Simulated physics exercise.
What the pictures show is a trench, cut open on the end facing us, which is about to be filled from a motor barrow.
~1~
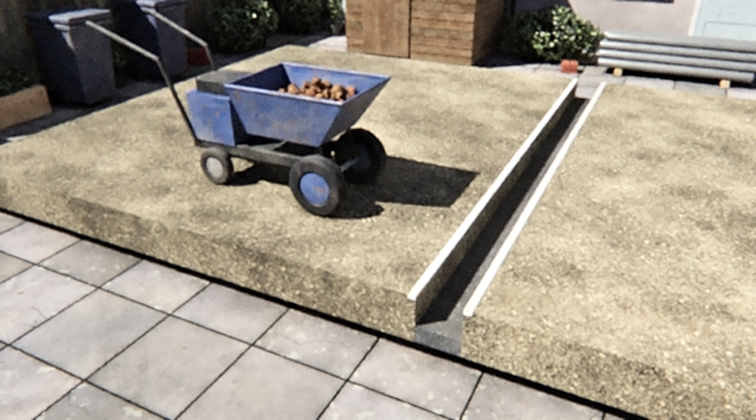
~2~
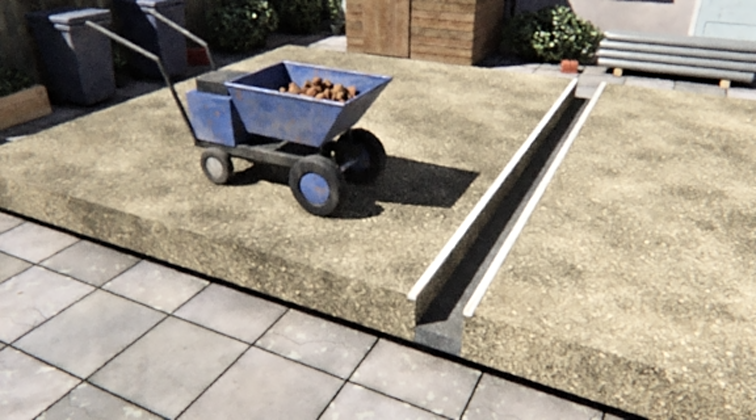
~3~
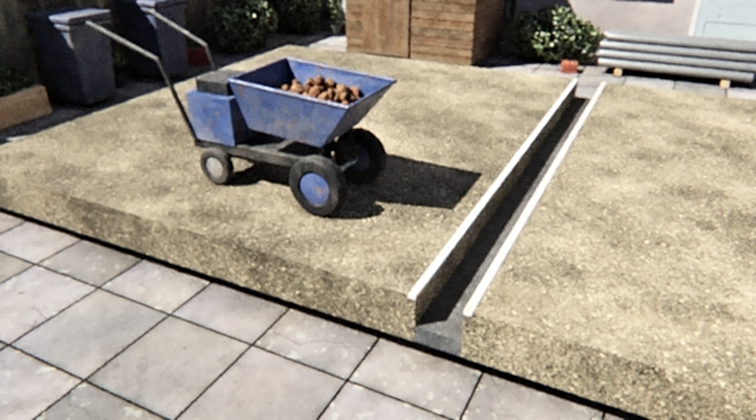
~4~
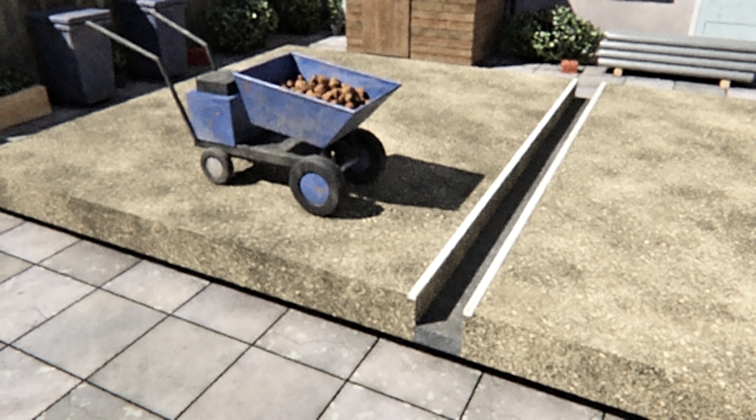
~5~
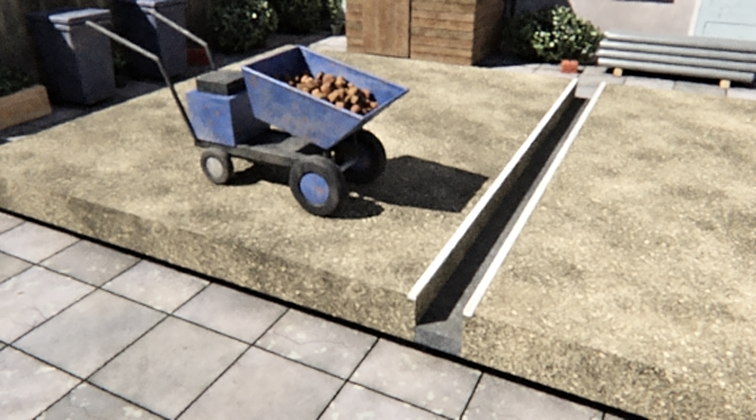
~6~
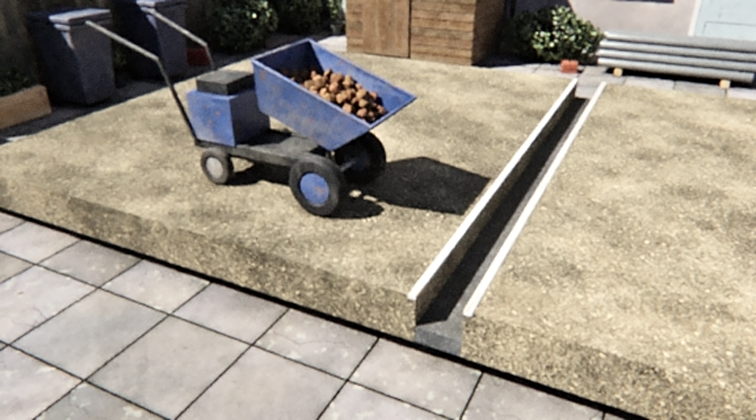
A blue motor barrow's skip, loaded with brown clods, tilts toward the right beside a trench.
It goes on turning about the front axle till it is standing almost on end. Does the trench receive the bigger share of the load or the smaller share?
The trench receives the smaller share.
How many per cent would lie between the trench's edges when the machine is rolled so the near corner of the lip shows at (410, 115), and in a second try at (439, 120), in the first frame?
First spot: 60 %, second spot: 0 %.
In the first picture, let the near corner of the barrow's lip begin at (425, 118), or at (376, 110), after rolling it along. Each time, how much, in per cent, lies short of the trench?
Roughly 0 per cent at the first spot and 10 per cent at the second.
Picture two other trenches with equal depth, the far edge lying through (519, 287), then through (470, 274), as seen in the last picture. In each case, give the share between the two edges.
You'd get 30 in a hundred the first time and 30 in a hundred the second.
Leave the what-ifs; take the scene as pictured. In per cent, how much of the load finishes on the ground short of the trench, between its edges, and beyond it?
Short 35, between 35, beyond 0 per cent.
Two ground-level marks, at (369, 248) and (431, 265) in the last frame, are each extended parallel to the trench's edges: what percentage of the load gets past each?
In order: Near 70 %, then 40 %.
Just after the last frame, skip tipped steeply; every one in the skip.
A moment on, skip tipped right over; the larger part in the skip; roughly a quarter short of the trench; just a few in or heaped over the trench; just a few falling.
Further on, skip tipped right over; roughly a third in the skip; roughly a third short of the trench; roughly a third in or heaped over the trench.
When it is over, skip tipped right over; roughly a third in the skip; roughly a third short of the trench; roughly a third in or heaped over the trench; not one beyond it.
